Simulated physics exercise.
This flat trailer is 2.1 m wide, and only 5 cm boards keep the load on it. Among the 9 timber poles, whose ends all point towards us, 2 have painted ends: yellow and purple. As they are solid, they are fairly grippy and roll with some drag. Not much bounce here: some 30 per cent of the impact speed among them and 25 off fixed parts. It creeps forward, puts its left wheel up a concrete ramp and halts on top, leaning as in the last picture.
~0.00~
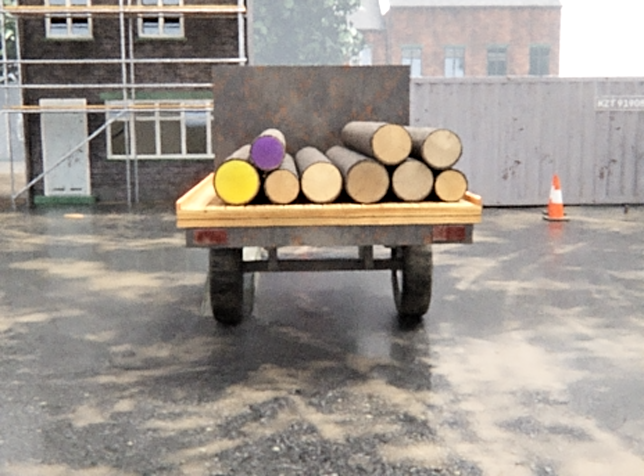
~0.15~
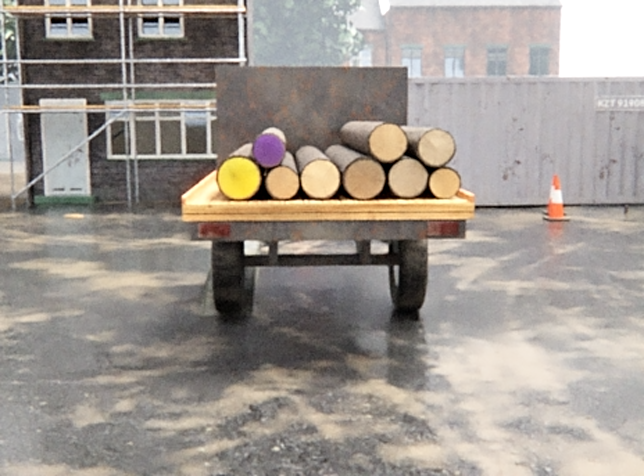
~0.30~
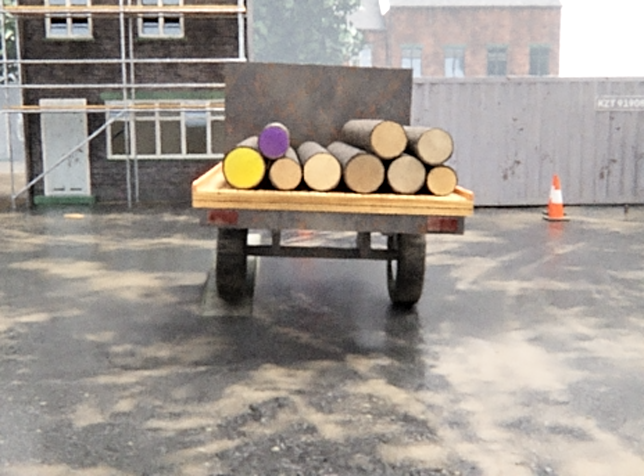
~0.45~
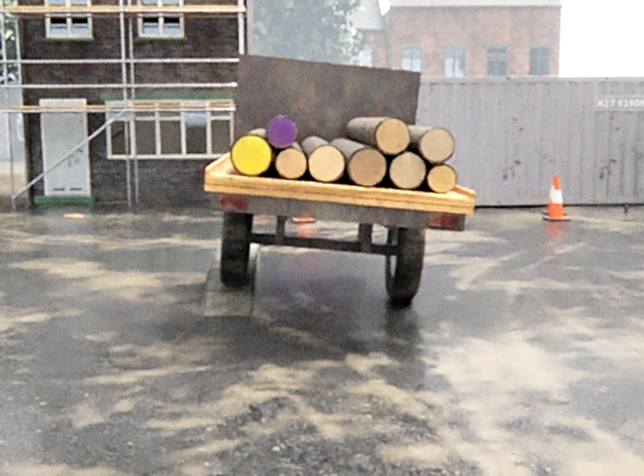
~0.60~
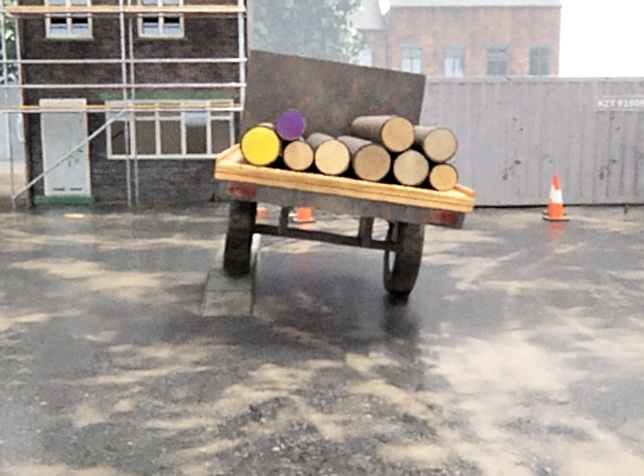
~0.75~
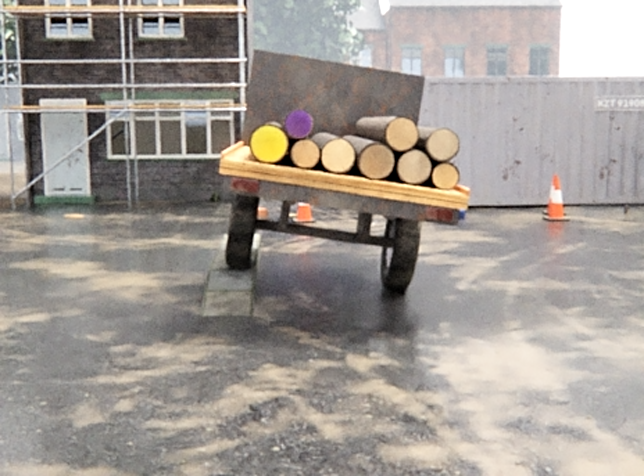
In a wet, patchy yard before a scaffolded brick building and a grey container, a flat trailer is seen from directly behind. Its low-sided wooden deck carries a pile of round timber poles, a yellow-ended one at the far left and a purple-ended one above it, with an orange-and-white cone off right. The trailer creeps away, its left wheel climbing a low ramp and its deck tilting down rightward, while the camera stays still.
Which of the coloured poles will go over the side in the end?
Yellow will not, purple will not.
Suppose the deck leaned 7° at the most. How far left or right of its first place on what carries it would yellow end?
Roughly 10 cm, towards the right.
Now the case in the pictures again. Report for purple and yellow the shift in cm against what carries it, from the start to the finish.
For purple it's 25, and for yellow it's 10.
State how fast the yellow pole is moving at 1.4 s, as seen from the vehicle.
It's going at around 0.0 m/s.
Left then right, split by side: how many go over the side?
By side, that's 0 to the left and 1 to the right.
Then, 1.4 s in, yellow is on the deck, 50 cm from the left edge; purple is up on others, 75 cm from the left edge; 0 of 9 are off.
Then, 2.1 s in, purple is up on others, 90 cm from the left edge, rolling right; still the same for yellow; 0 of 9 are off.
Then, 3.0 s in, purple is up on others, 85 cm from the left edge; still the same for yellow; 1 of 9 is off.
In the end (3.9 s), yellow is on the deck, 50 cm from the left edge; purple is up on others, 85 cm from the left edge; 1 of 9 is off.
